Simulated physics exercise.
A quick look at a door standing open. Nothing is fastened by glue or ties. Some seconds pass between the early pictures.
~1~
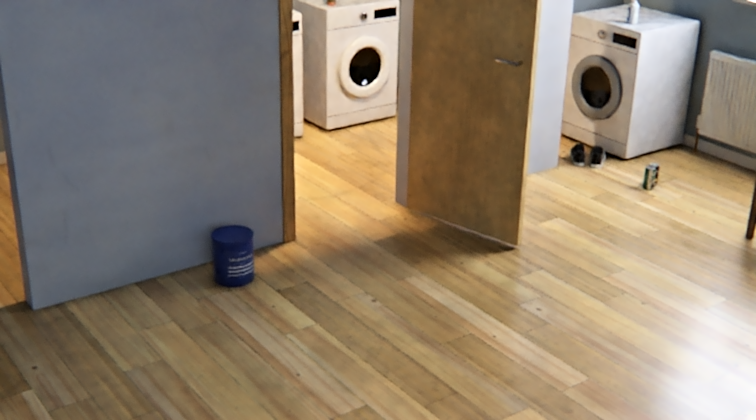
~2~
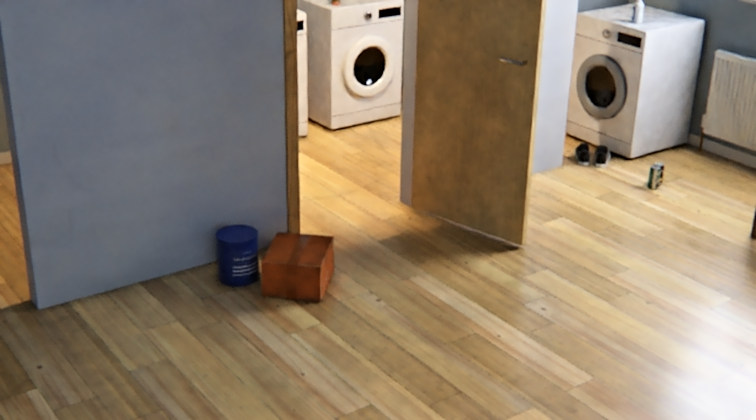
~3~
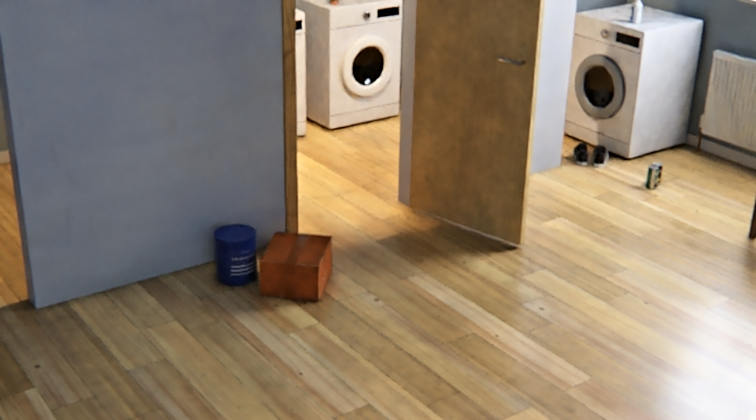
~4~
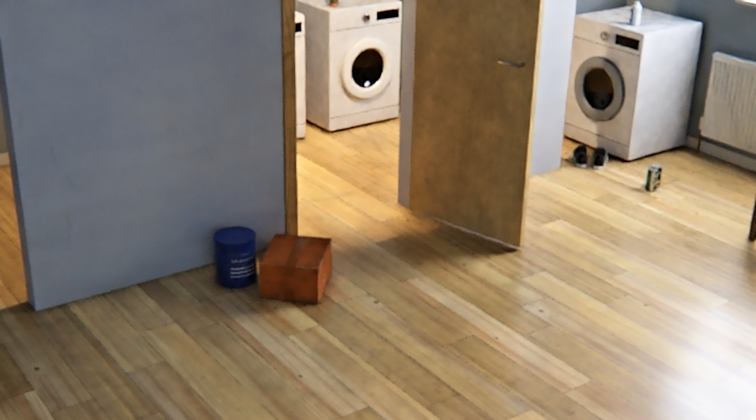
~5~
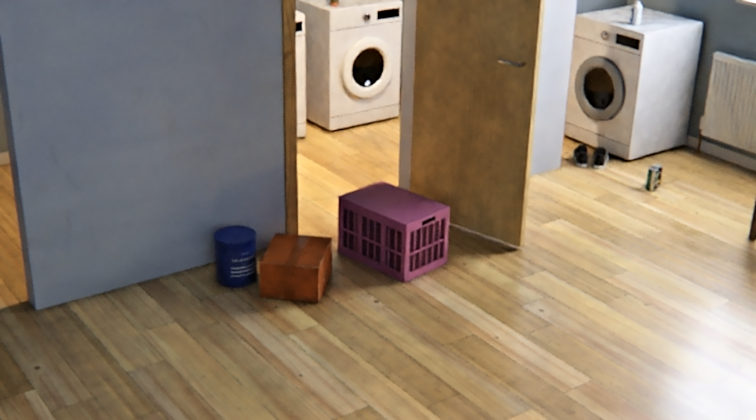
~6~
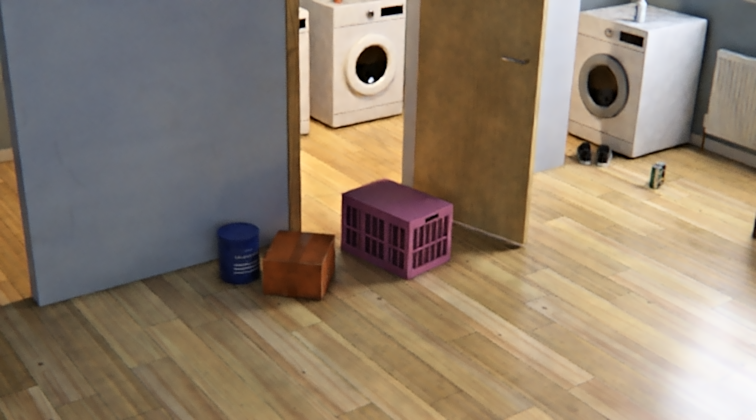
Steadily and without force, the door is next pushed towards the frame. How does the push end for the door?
The way is obstructed.
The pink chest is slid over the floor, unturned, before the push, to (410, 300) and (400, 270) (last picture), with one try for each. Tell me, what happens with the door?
It ends up closed first and gets caught second.
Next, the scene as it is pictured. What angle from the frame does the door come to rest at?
Around 60 degrees.
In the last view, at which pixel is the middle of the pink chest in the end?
The object finishes roughly at pixel (372, 226).
Then, 0.50 s later than the last frame, door at 91°.
Then, 0.90 s later than the last frame, door at 67°; pink chest moved a little near (389, 227).
Then, 1.10 s later than the last frame, door at 61°; pink chest moved a little near (377, 227).
When it is over, door at 58°; moved from the start, pink chest; the other 2 as before. End places, in pixels of the last picture, pink chest near (372, 226).
